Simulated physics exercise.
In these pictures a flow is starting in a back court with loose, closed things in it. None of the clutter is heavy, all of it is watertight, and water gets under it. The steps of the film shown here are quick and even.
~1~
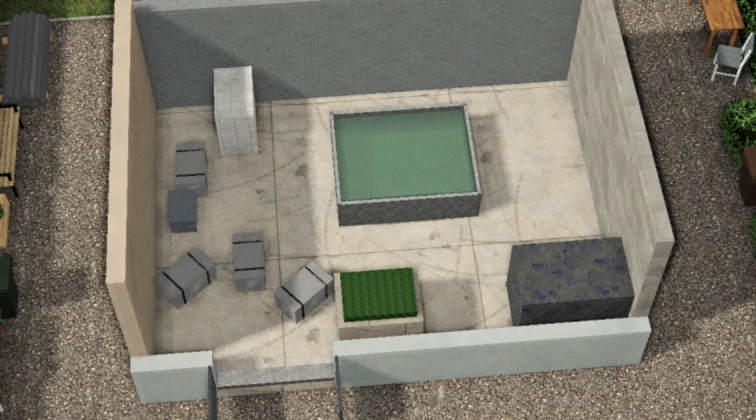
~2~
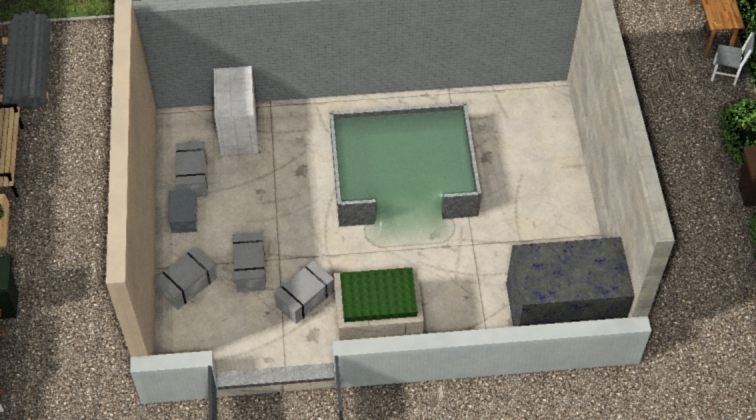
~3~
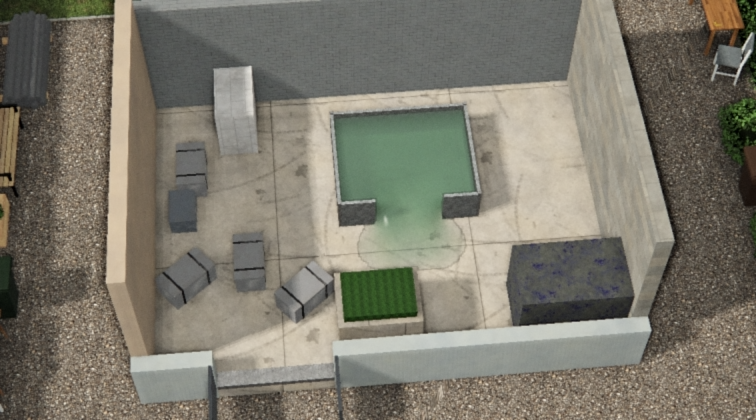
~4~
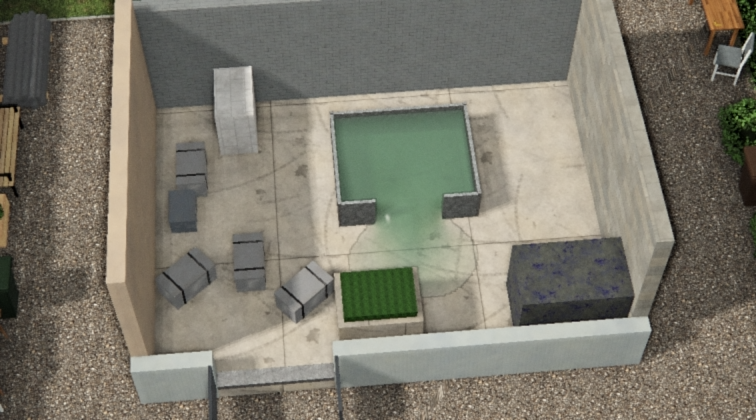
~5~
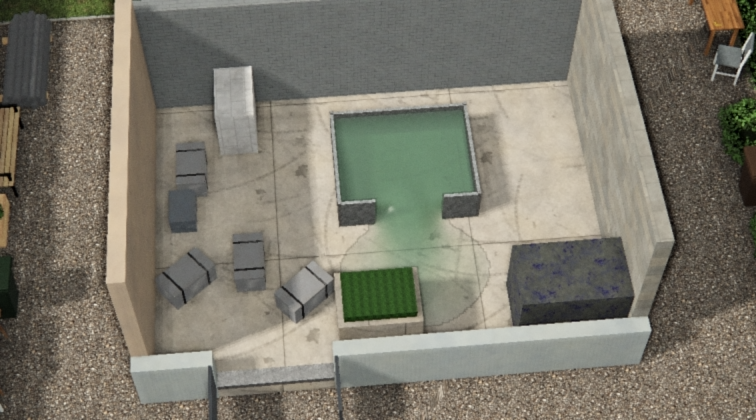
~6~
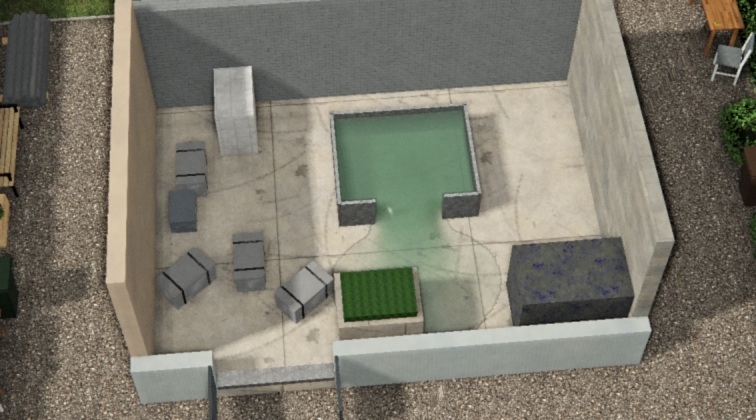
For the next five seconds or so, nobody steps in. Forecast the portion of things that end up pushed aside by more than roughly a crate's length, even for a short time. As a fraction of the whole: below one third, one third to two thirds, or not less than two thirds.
Counting the far movers, it's in the middle - a third to two thirds.
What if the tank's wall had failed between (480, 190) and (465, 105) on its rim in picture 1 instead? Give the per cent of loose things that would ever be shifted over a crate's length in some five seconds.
About 20 per cent.
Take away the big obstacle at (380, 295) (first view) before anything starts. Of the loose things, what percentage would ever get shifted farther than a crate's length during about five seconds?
Share affected: Approx. 40 %.
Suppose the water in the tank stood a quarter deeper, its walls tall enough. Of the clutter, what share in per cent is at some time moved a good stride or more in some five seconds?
About 100 %.
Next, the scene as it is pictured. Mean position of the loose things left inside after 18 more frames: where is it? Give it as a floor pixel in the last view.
Roughly at (193, 242) in the last view.
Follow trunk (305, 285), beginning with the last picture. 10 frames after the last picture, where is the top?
Roughly at pixel (249, 278).
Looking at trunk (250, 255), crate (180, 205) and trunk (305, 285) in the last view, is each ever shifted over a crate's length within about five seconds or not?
Taking them in turn, the first traveled far, the second stayed within range, and the third traveled far.
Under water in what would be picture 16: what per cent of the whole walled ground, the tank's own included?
By my count it's near 40 in a hundred.
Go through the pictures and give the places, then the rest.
The first picture shows a crate at (182, 206) rests on the ground; a trunk at (248, 255), on the bottom; 0 of 5 have shifted.
The second picture shows a crate at (182, 206) rests on the ground; a trunk at (248, 255), on the bottom; 0 of 5 have shifted.
The third picture shows a crate at (182, 206), on the bottom; a trunk at (248, 255), on the bottom; 0 of 5 have shifted.
The fourth picture shows a crate at (182, 206) rests on the ground; a trunk at (248, 255) rests on the ground; 0 of 5 have shifted.
The fifth picture shows a crate at (182, 206), on the bottom; a trunk at (248, 255), on the bottom; 0 of 5 have shifted.
The sixth picture shows a crate at (182, 206), on the bottom; a trunk at (248, 255) rests on the ground; 0 of 5 have shifted.
A moment on, 0 of 5 are well off their spots; 0 afloat.
Next, 1 of 5 are well off their spots; 0 afloat.
Later, 2 of 5 are well off their spots; 1 afloat.
In the end, 2 of 5 are well off their spots, and 2 have been at some point; 4 afloat.
